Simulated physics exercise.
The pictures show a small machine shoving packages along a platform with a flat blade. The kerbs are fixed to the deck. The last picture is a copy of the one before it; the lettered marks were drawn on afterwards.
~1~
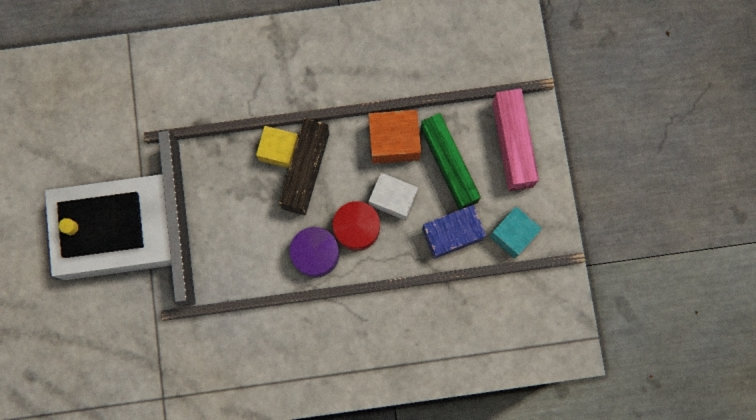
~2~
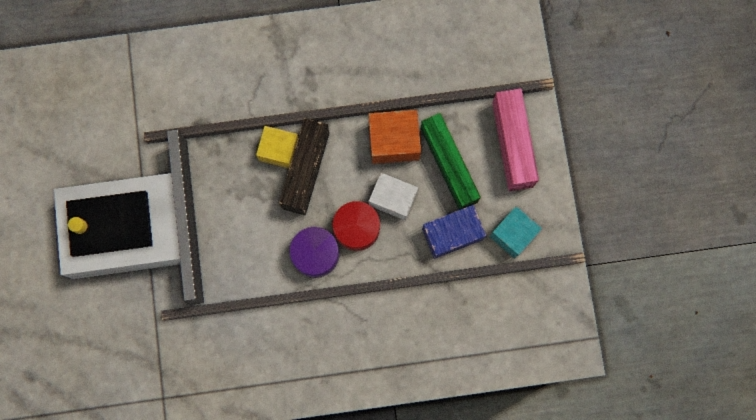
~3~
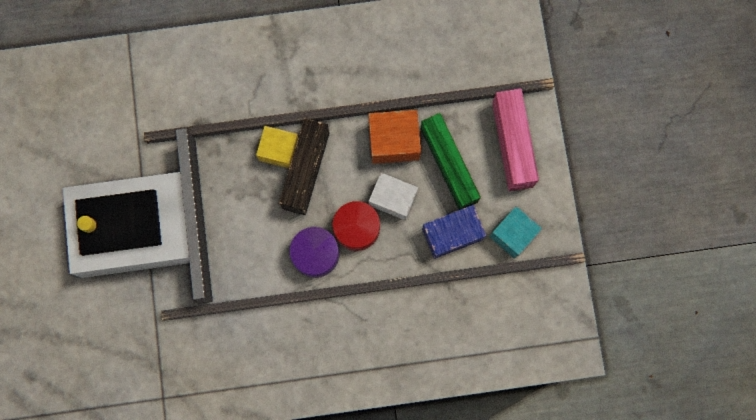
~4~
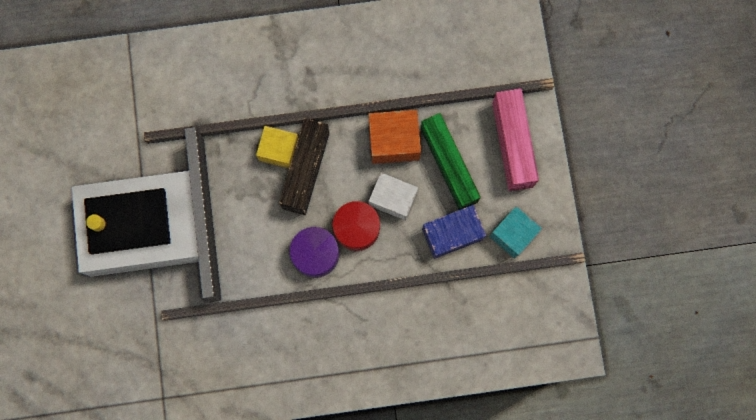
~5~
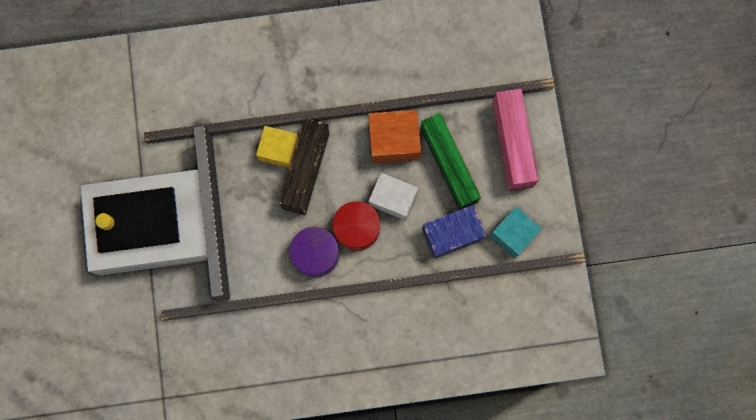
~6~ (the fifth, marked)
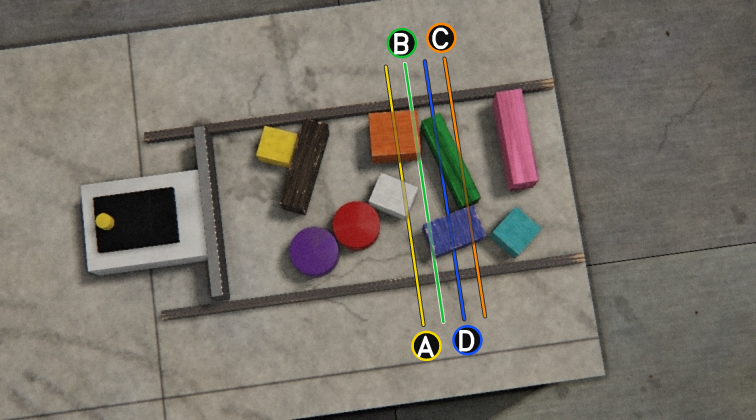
White machine with a flat blade sliding slowly right between two rails on a stone platform, colourful blocks ahead lying still.
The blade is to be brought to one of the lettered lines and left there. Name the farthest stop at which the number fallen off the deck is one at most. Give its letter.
It should halt at D.
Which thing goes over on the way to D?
The pink stick.
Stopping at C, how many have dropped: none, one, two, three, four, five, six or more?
By then, two.
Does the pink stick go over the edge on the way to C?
Yes.
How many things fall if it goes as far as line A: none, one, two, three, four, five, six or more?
The count is none.
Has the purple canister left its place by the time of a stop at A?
Yes.
On the marked copy, A at (404, 193); B at (424, 190); C at (464, 184); D at (444, 187).
Following D. Soon after the start, robot (228, 207); yellow crate (310, 140); purple canister (332, 253).
Later, robot (314, 196); pink stick (525, 141); green stick (495, 165).
In the end, robot (377, 187); pink stick over the edge; turquoise crate (578, 227); one fallen.
As for the rest, A is within the limit but short; B is within the limit but short; C drops two.
